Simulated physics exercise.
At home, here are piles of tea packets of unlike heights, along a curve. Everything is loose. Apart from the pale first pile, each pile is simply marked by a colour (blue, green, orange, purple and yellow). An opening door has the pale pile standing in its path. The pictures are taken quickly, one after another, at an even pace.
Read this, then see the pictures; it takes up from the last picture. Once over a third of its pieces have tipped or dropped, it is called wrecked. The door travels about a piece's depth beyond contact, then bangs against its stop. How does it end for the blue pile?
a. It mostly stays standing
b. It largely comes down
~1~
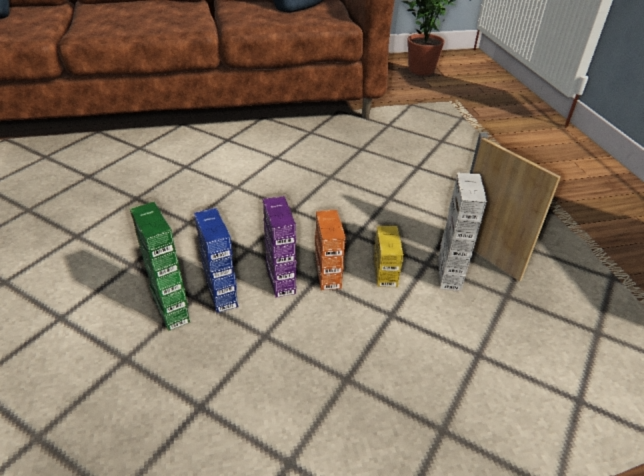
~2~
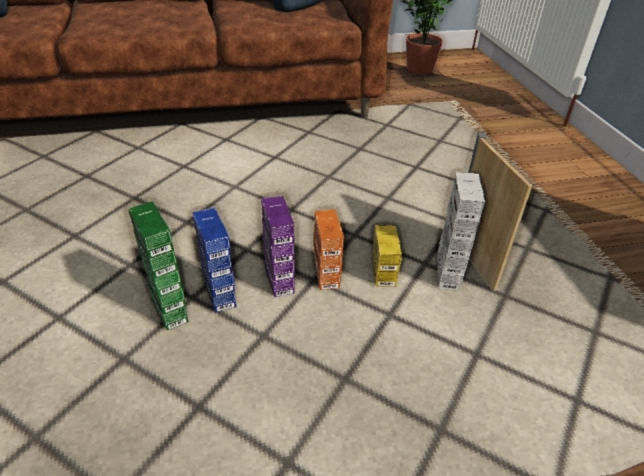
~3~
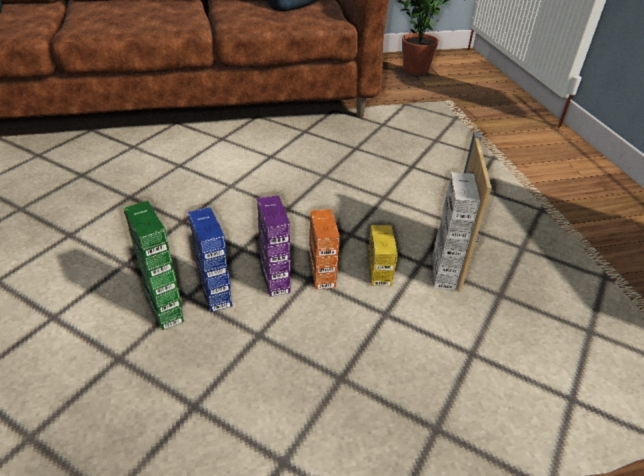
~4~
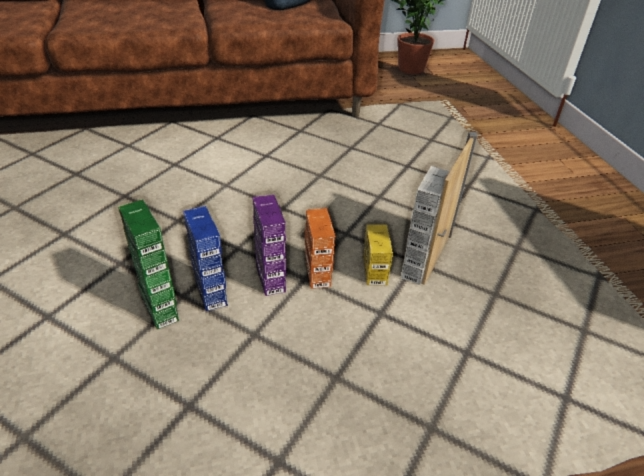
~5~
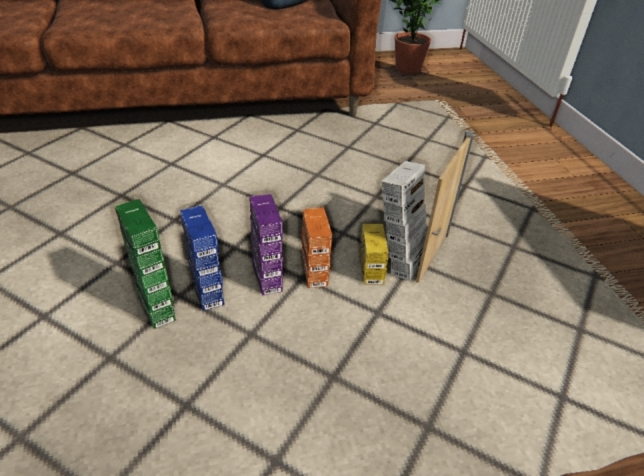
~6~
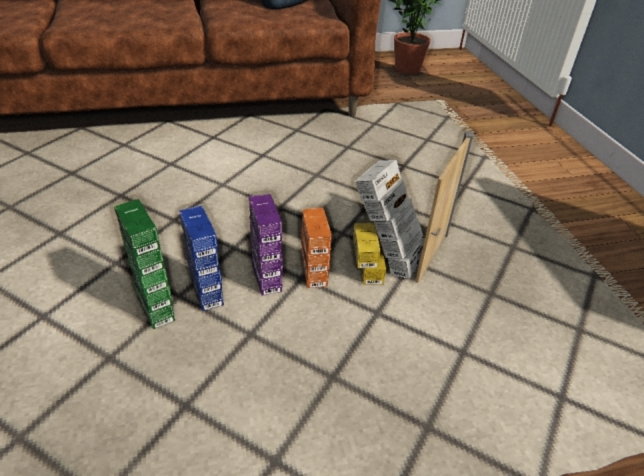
Option a: It mostly stays standing.
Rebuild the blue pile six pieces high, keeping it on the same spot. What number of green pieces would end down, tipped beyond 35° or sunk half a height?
Pieces down at the end for green: 0.
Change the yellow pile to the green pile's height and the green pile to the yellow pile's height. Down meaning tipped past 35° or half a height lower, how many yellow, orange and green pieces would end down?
The result reads yellow 5, then orange 3, then green 1.
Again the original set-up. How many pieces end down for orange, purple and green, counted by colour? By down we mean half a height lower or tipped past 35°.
Orange: 0, purple: 0, green: 0.
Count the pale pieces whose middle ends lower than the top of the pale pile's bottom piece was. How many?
Altogether it is 2.
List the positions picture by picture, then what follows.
In the first picture (pixels give the middle of a visible side; the camera pans a little), door edge (551, 201) swinging in; top blue packet (212, 224); top orange packet (330, 224); none of the others has stirred.
The second picture shows door edge (522, 210) swinging in; top blue packet (210, 224).
The third picture shows door edge (482, 211) past square; top blue packet (206, 223).
The fourth picture shows door edge (441, 204) past square; top blue packet (201, 222).
The fifth picture shows door edge (435, 203) past square, top of the pale pile leaning a little; top blue packet (198, 221); none of the others has stirred.
The sixth picture shows door edge (434, 203) past square, top of the pale pile leaning clearly; top blue packet (197, 222); top yellow packet (367, 237) half its height from its place; one has shifted.
Shortly afterwards, 4 of the pale pile down; none of the 4 blue packets down (0 of 18 in all colours); top blue packet unmoved; top yellow packet tilted clearly.
Next, 4 of the pale pile down; none of the 4 blue packets down (1 of 18 in all colours); top blue packet unmoved; top yellow packet on its side.
In the end, 4 of the pale pile down; none of the 4 blue packets down (1 of 18 in all colours); top blue packet unmoved; top yellow packet on its side. From the last view, middles, top blue packet near (199, 231), top yellow packet near (337, 265).
